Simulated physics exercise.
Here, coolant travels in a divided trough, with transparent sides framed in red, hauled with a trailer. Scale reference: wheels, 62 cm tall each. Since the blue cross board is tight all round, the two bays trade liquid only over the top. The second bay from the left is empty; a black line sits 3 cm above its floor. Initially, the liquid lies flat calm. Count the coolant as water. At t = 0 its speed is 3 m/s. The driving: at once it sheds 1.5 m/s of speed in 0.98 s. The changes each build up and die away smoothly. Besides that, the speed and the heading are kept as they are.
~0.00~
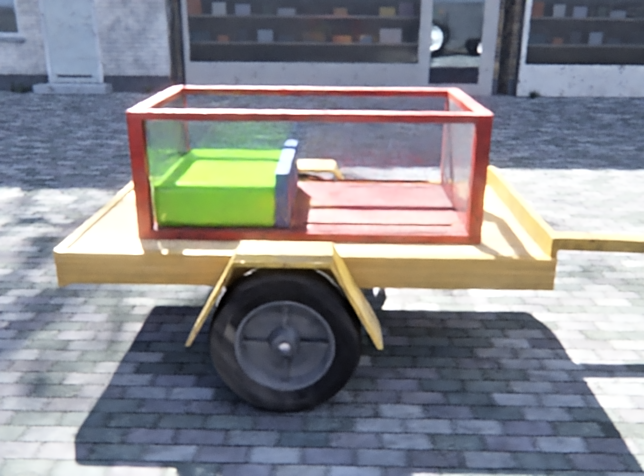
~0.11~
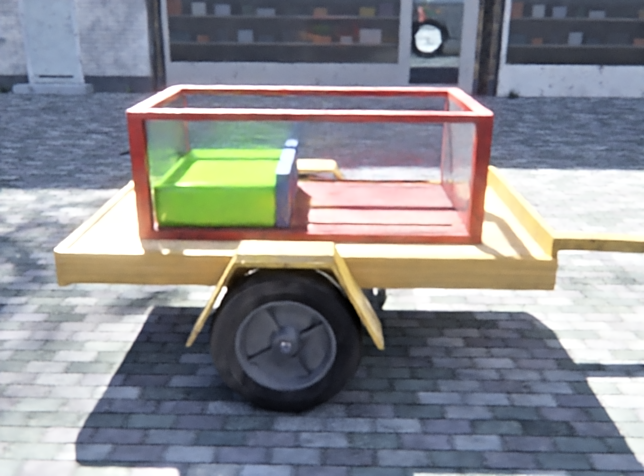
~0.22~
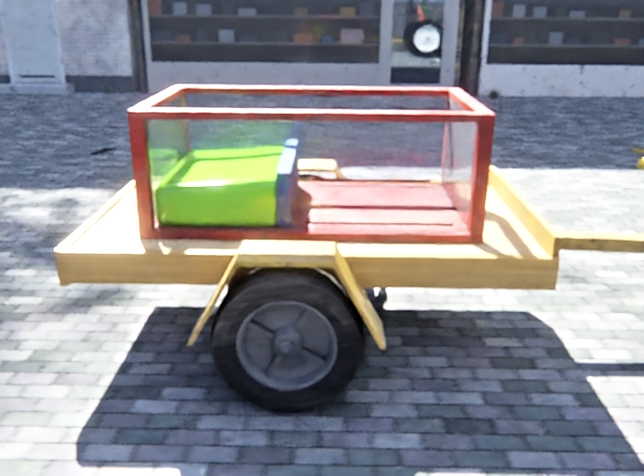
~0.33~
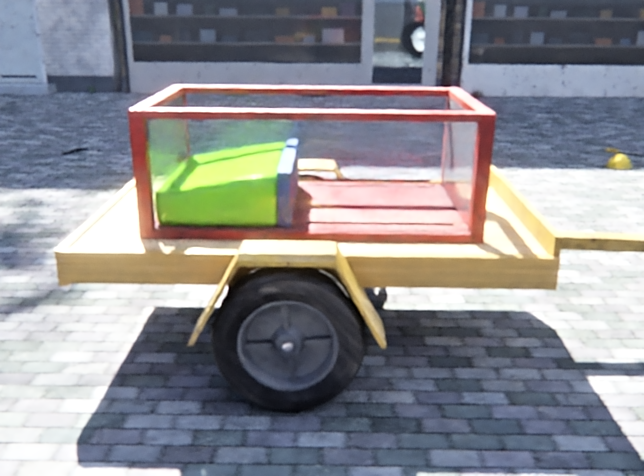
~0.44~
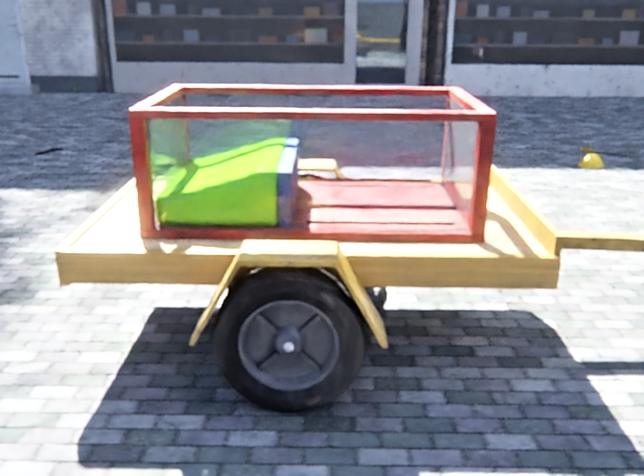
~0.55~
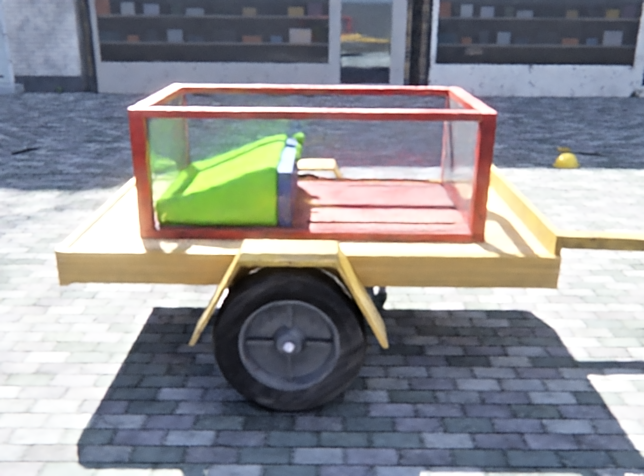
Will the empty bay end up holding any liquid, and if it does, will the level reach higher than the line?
Yes, but lower than the line.
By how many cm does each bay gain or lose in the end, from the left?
1 cm down, 1 cm up.
Then, 0.95 s in, left to right it is 19, 1 cm deep.
Then, 1.35 s in, left to right it is 19, 1 cm deep.
Then, 1.85 s in, left to right it is 19, 1 cm deep.
Then, 3.96 s in, left to right it is 19, 1 cm deep.
